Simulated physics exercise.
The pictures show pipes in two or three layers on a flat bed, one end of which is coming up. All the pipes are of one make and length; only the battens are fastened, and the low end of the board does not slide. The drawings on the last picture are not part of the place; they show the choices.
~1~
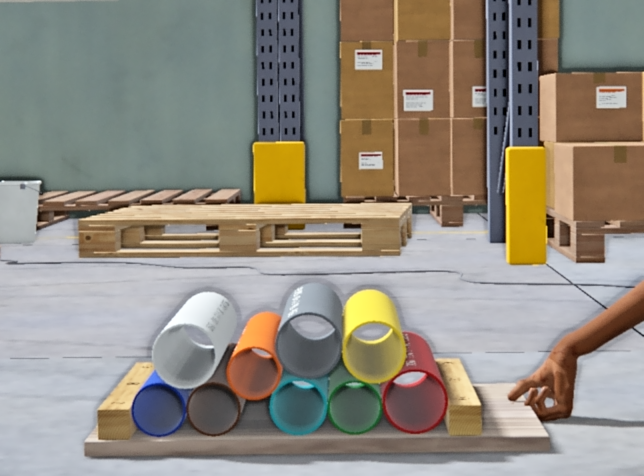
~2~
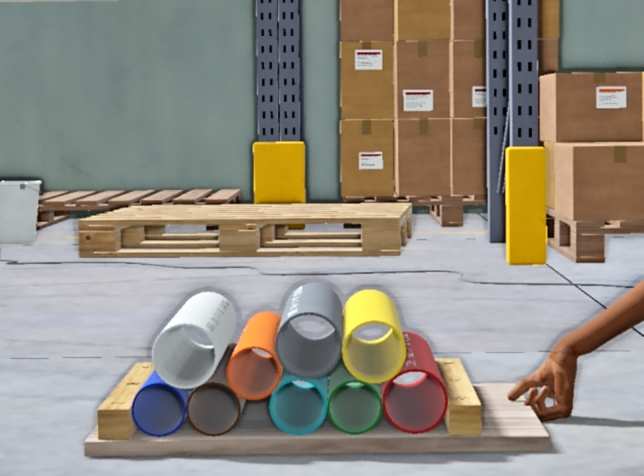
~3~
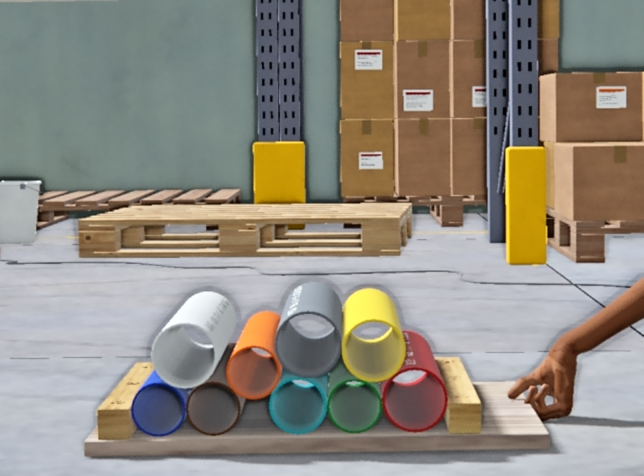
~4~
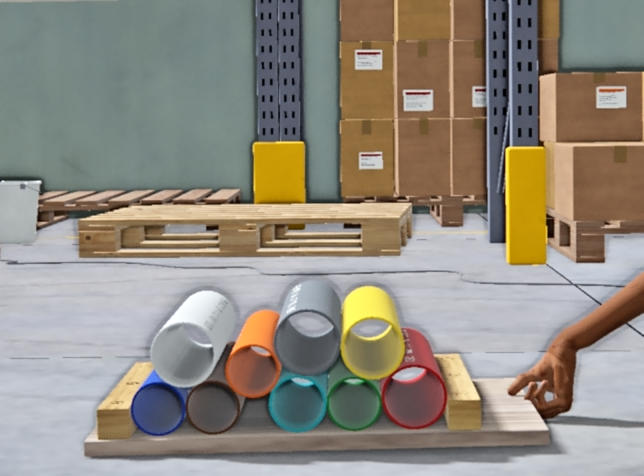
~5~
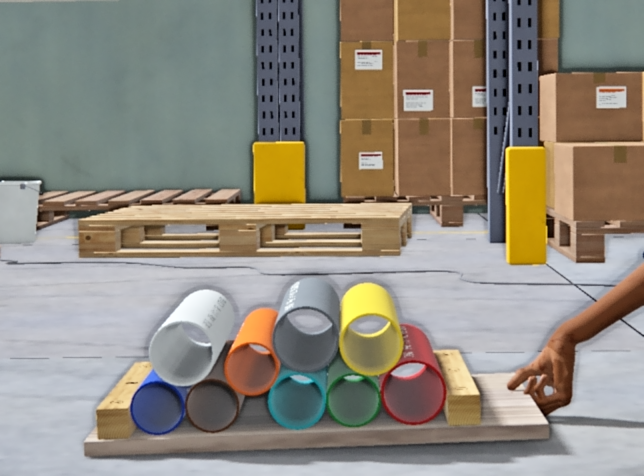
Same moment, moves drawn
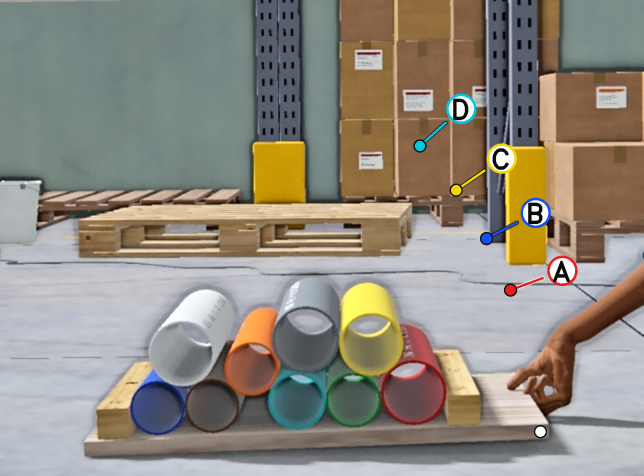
The clip shows coloured pipes stacked in two layers between wooden battens on a board on a warehouse floor, as a hand at the right end stays nearly still, then raises that end very slightly, the pipes keeping their arrangement.
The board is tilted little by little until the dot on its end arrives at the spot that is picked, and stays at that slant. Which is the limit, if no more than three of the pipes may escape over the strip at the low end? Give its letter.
Lift it to A and no more.
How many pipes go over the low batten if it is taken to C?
At C the number is four.
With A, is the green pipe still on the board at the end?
Yes.
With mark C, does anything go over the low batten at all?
Yes, at C.
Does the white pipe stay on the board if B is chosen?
The white pipe: No.
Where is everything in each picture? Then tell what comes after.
Orange pipe (254, 373); white pipe (185, 356); yellow pipe (374, 351), in the first frame.
Yellow pipe (374, 351); grey pipe (309, 345), in the second frame.
Board (319, 402); red pipe (415, 400); turquoise pipe (298, 406), in the third frame.
Board (318, 400); blue pipe (158, 409); brown pipe (213, 407), in the fourth frame.
Board (318, 397); blue pipe (158, 407); brown pipe (213, 405), in the fifth frame.
On the copy, A at (510, 290); B at (487, 239); C at (456, 190); D at (420, 146); the white dot at (540, 432).
On A. First, board at 14°.
Then, board at 20°.
Finally, board at 20°, one over the low batten (white).
By contrast, B four over the low batten (orange, white, yellow, grey); C four over the low batten (orange, white, yellow, grey); D four over the low batten (orange, white, yellow, grey).
